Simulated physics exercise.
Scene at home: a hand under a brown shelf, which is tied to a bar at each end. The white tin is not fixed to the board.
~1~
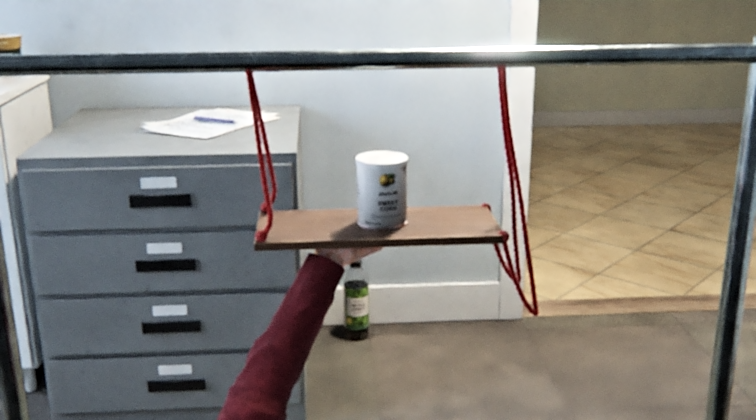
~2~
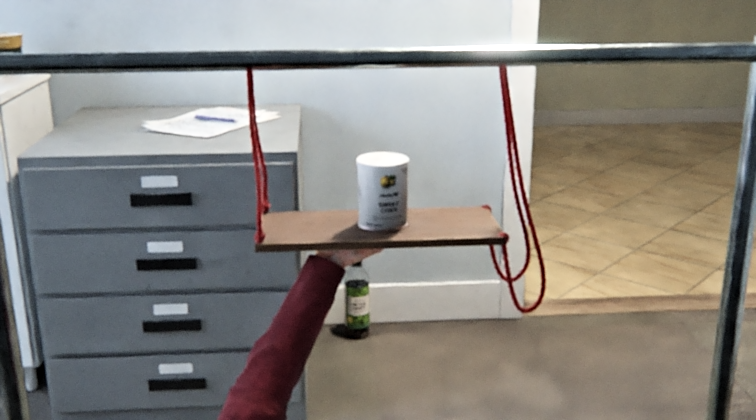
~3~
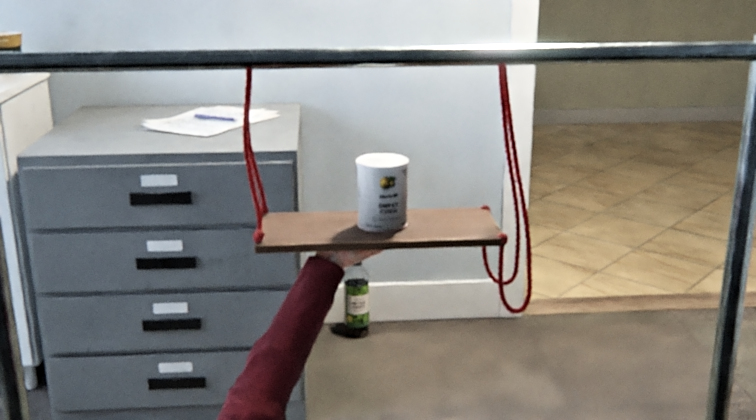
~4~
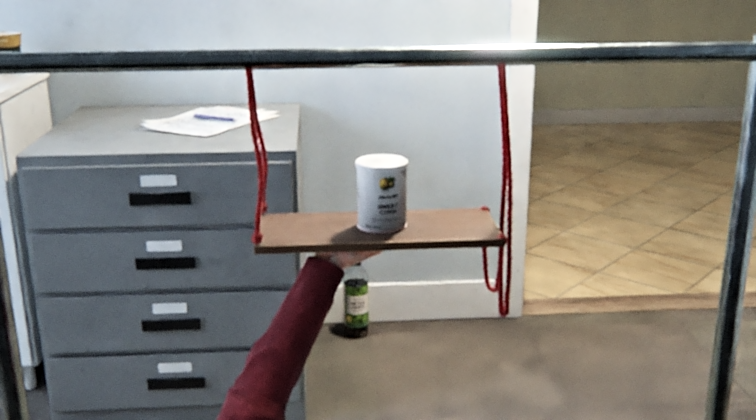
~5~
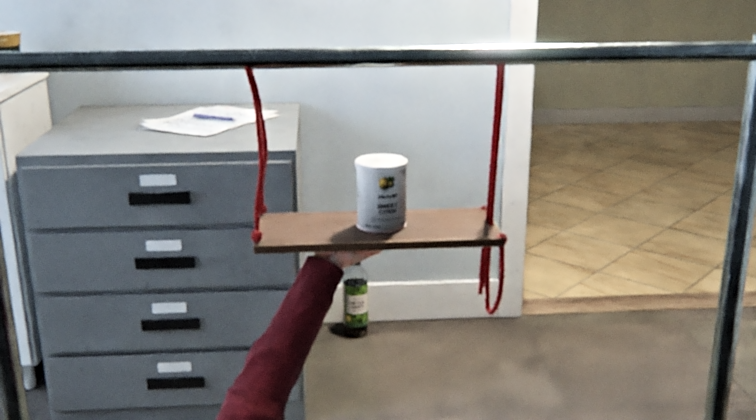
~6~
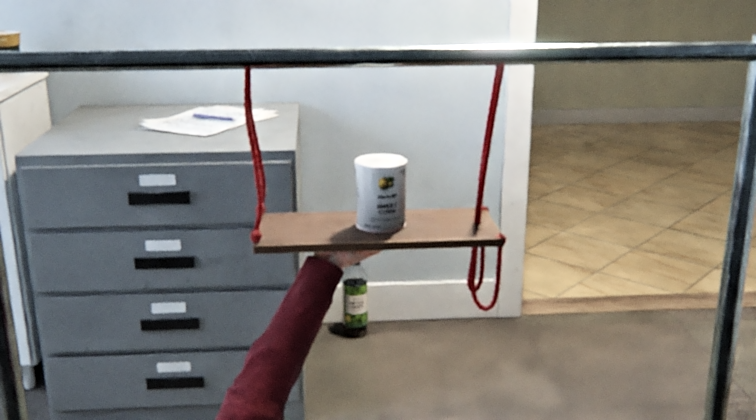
At home, a hand staying still under a brown shelf bearing a white tin, the slack red right cords swaying below its edge.
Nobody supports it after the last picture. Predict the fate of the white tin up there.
Prediction: It leaves by the right end.
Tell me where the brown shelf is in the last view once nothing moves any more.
(322, 312).
Then, 0.42 s on from there, board tipped 38° down to the right; tin falling near (453, 347).
Then, 0.96 s on from there, board tipped 51° down to the right; tin on the floor.
Then, 1.50 s on from there, board tipped 40° down to the right; tin on the floor.
In the end, board tipped 45° down to the right; tin on the floor. The white tin is shed rightwards.
